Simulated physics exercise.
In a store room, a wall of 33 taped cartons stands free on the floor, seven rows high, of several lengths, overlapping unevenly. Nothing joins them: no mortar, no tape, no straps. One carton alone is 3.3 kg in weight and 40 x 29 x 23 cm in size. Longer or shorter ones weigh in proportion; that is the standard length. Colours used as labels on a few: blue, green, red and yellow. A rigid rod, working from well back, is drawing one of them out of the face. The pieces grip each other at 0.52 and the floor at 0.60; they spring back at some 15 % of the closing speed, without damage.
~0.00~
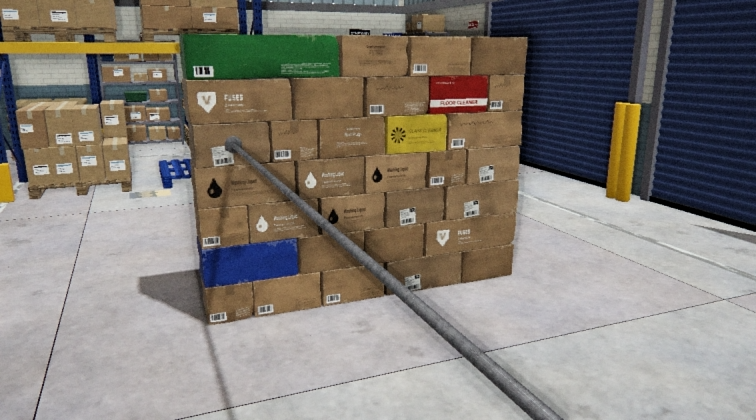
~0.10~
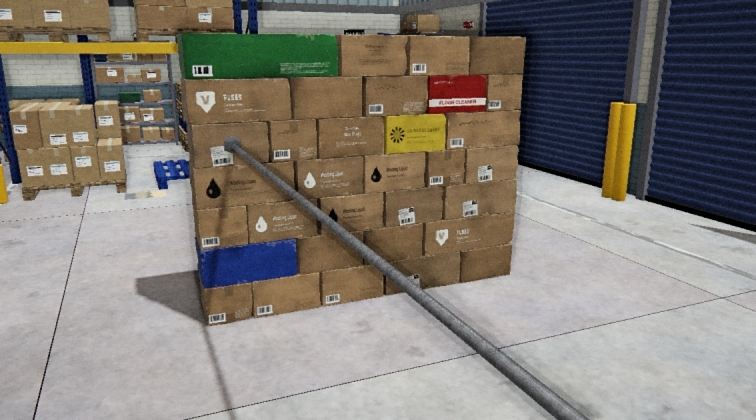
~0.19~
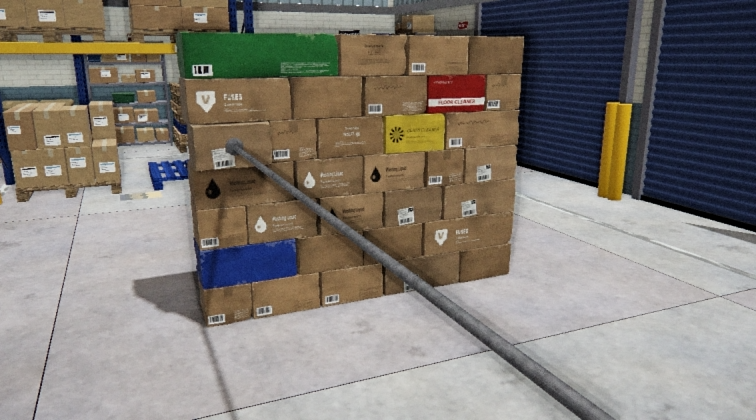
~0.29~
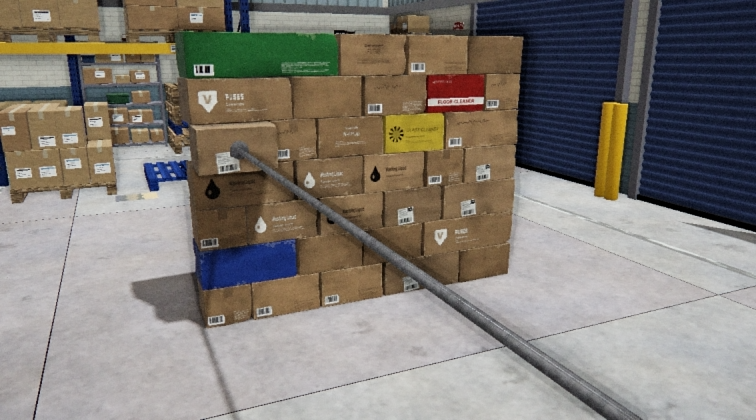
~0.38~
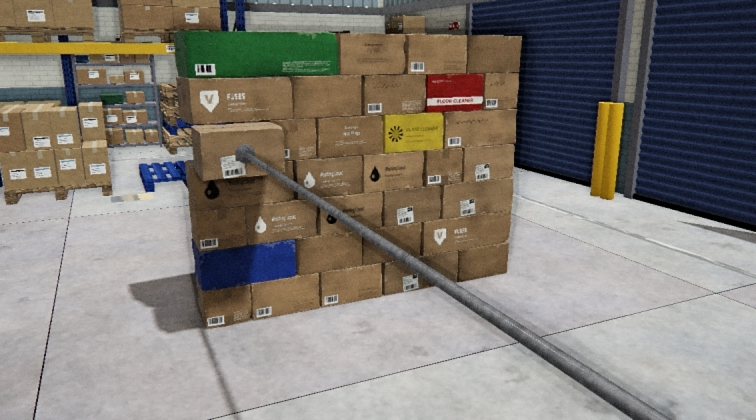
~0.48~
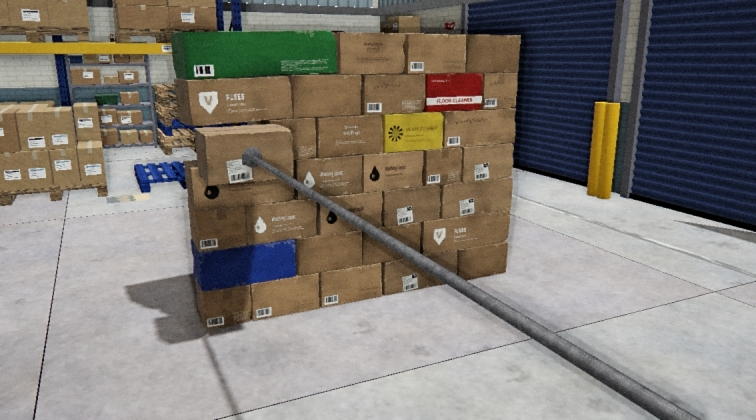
A wall of stacked cartons stands still as a rod draws one out at left.
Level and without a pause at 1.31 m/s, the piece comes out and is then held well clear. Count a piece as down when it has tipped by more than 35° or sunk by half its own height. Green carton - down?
Yes.
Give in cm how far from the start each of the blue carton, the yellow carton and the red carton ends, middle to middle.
I'd estimate blue at 0 cm, yellow at 0 cm and red at 0 cm.
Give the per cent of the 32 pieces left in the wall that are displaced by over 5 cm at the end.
That is 5 per cent.
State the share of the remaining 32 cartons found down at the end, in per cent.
5 per cent.
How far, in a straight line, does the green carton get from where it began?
It ends around 225 cm from its start.
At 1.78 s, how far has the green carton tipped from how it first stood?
Angle at that time, about 80 degrees.
After 0.86 s, none of the 32 other cartons down, 2 disturbed; green carton 34° from how it stood, 7 cm lower.
After 1.78 s, 1 of the 32 other cartons down; green carton on its side.
In the end (3.0 s), 1 of the 32 other cartons down; green carton upside down; blue carton unmoved; yellow carton unmoved. From the last view, middles, blue carton near (244, 258).
